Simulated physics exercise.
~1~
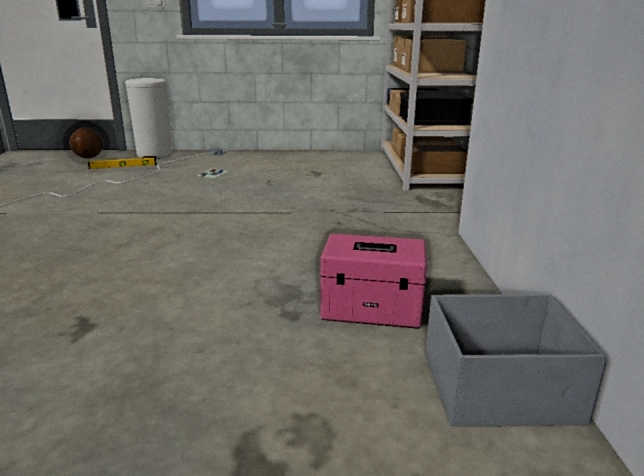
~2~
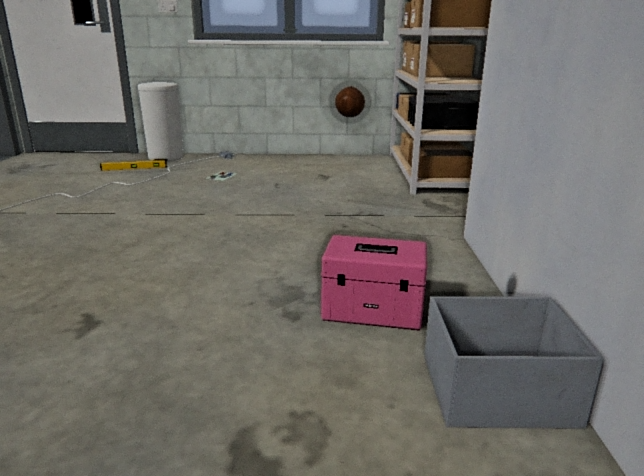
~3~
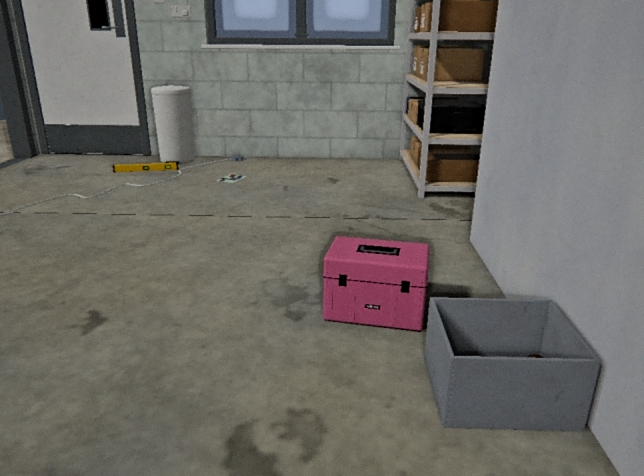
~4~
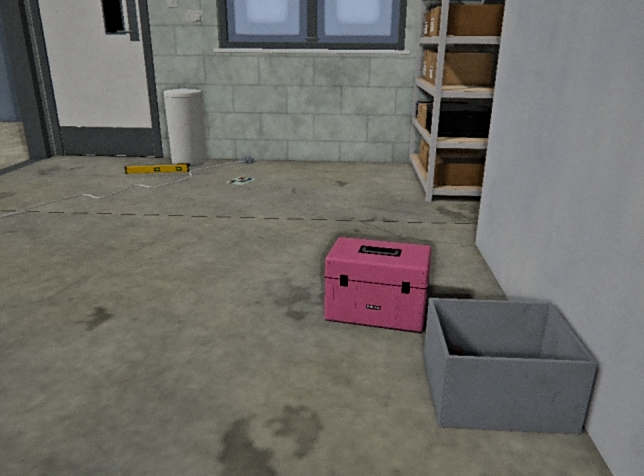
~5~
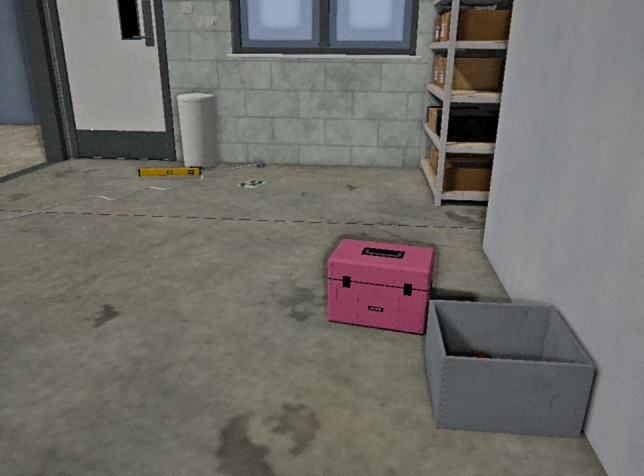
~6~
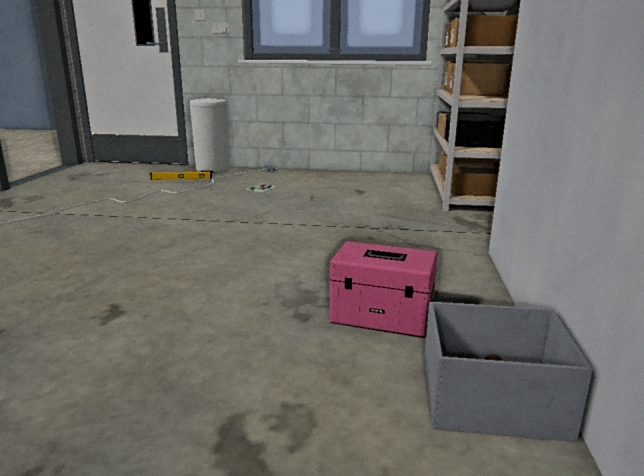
A pink toolbox sat beside an open grey box on a concrete floor while a round brown onion flew through the air from the left, dropped into the box, and ended up lying inside it, with the toolbox staying put.
